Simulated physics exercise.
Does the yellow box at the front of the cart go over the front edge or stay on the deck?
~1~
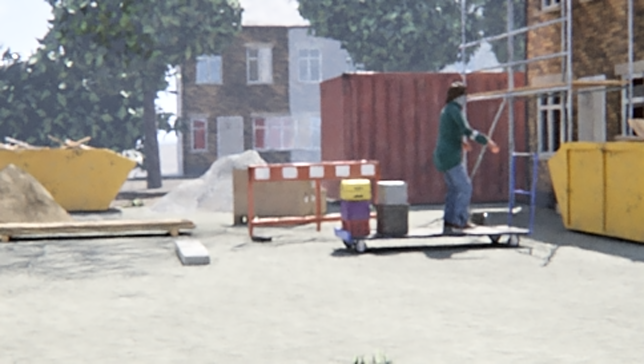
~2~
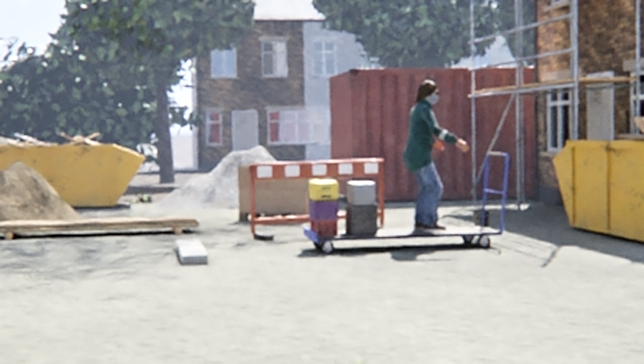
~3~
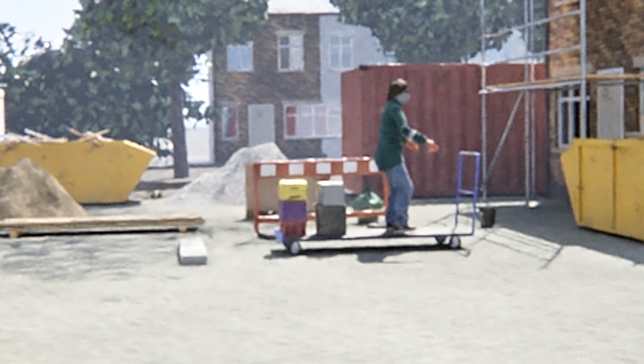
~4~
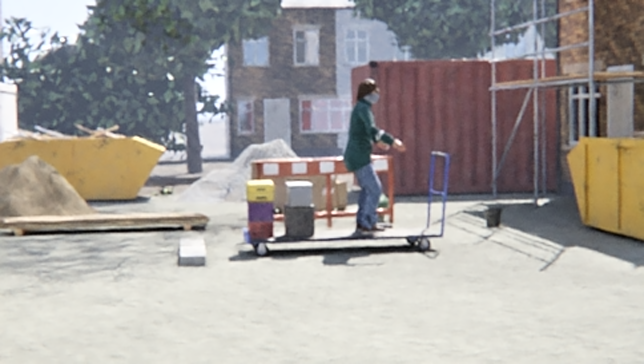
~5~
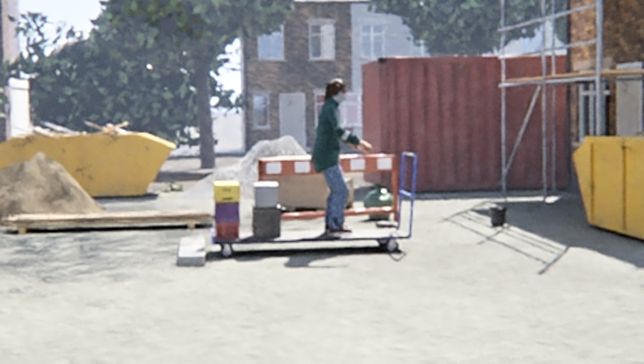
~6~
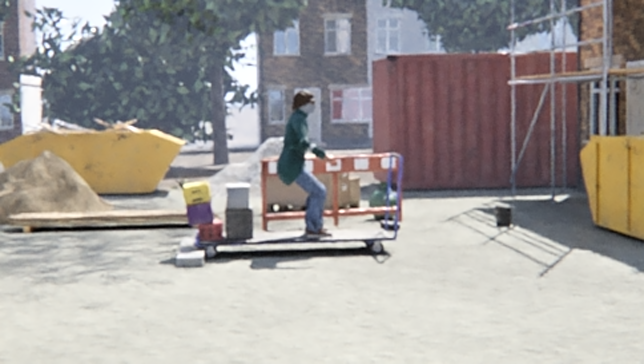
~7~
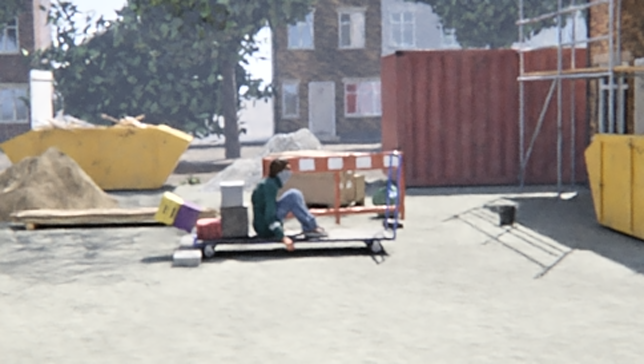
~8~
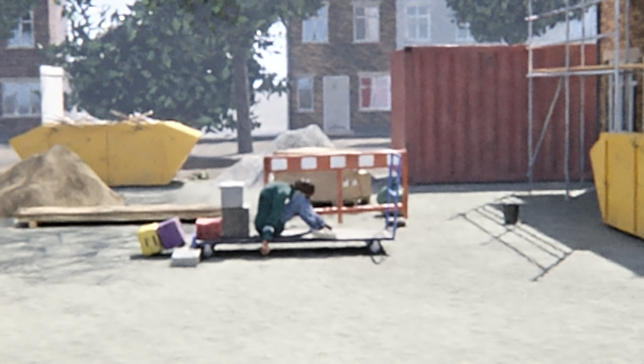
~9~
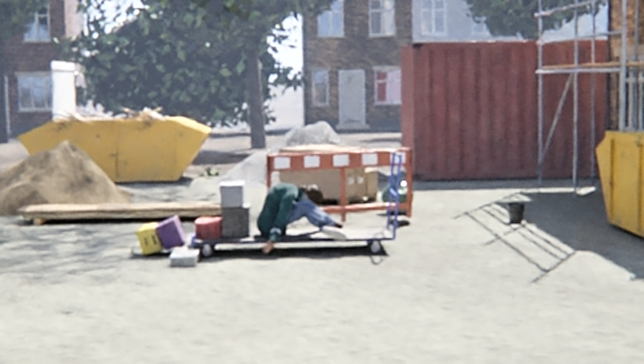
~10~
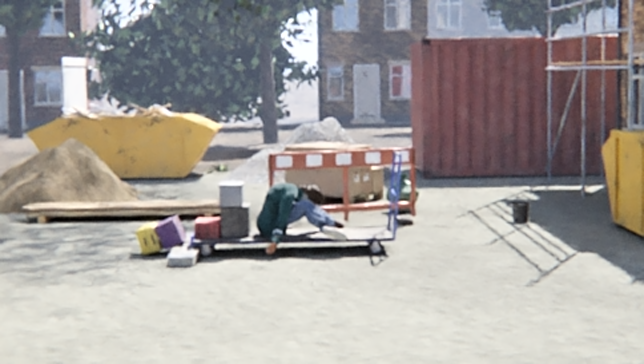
It goes over the front edge. The yellow box tips forward when the cart stops and ends up on the ground to the left, beside the purple one.
